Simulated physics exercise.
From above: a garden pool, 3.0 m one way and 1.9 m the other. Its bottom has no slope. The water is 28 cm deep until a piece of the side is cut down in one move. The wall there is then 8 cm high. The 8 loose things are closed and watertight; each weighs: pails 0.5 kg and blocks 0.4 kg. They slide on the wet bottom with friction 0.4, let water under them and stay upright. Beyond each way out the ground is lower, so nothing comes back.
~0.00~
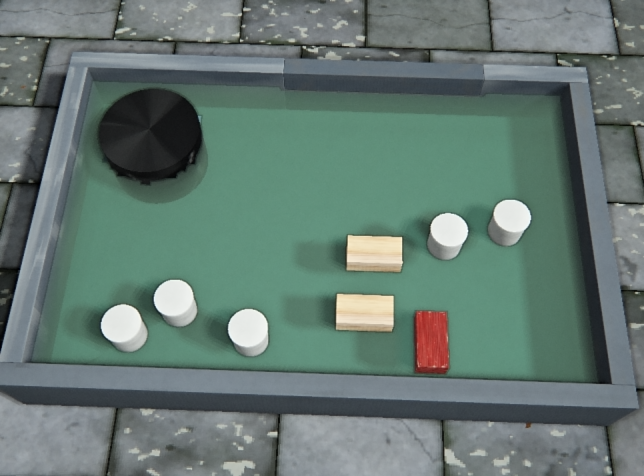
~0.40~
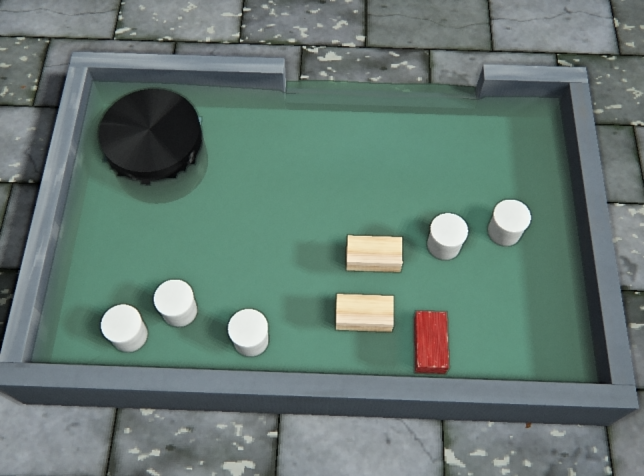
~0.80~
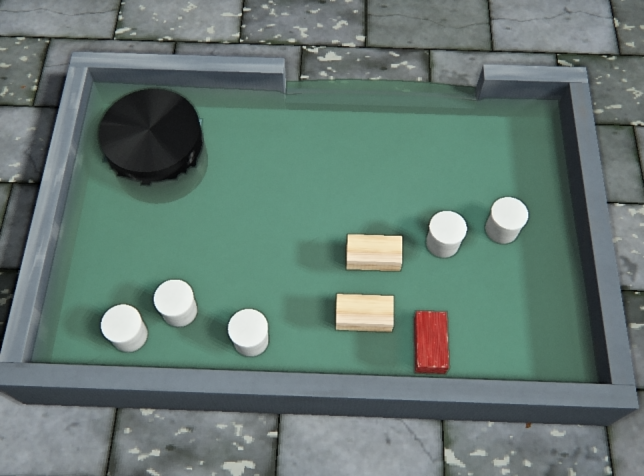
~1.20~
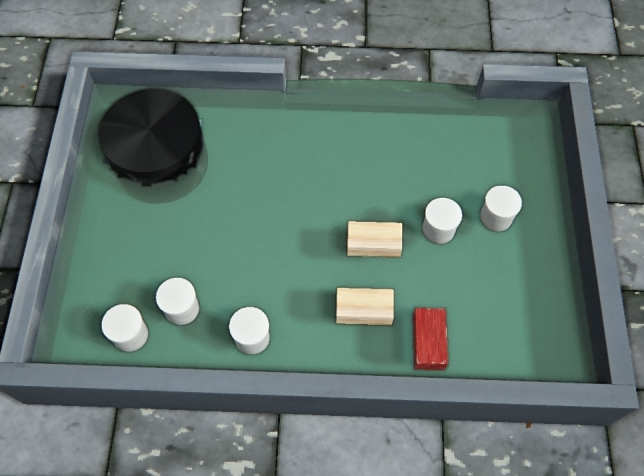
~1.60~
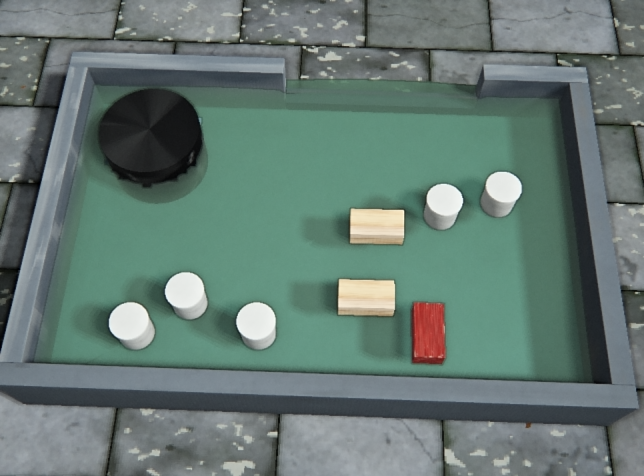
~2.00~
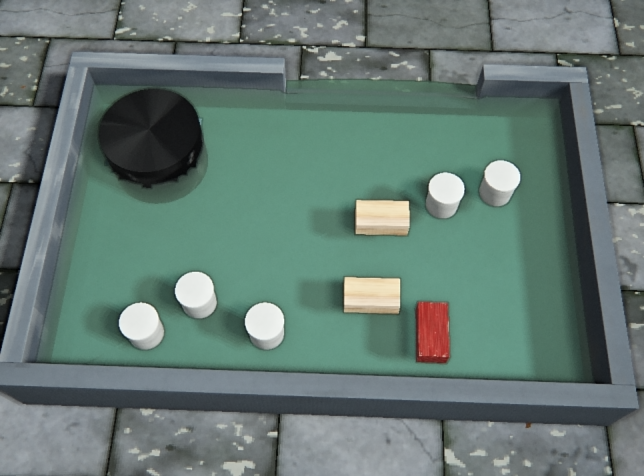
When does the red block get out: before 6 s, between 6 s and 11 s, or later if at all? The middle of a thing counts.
That happens after the second time or never.
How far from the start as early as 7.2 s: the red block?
About 30 cm.
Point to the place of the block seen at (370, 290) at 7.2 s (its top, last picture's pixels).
At about (404, 245).
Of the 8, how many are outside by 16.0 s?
3 of them.
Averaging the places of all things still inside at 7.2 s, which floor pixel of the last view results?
Around (362, 232).
After 3.2 s the red block is near (450, 326), 0.1 m from its start, afloat; 0 of 8 are out; 8 afloat.
After 7.2 s the red block is near (454, 304), 0.3 m from its start, afloat; 0 of 8 are out; 8 afloat.
After 12.0 s the red block is near (453, 280), 0.4 m from its start, afloat; 3 of 8 are out; 5 afloat.
After 16.0 s the red block is near (449, 266), 0.5 m from its start, afloat; 3 of 8 are out; 5 afloat.
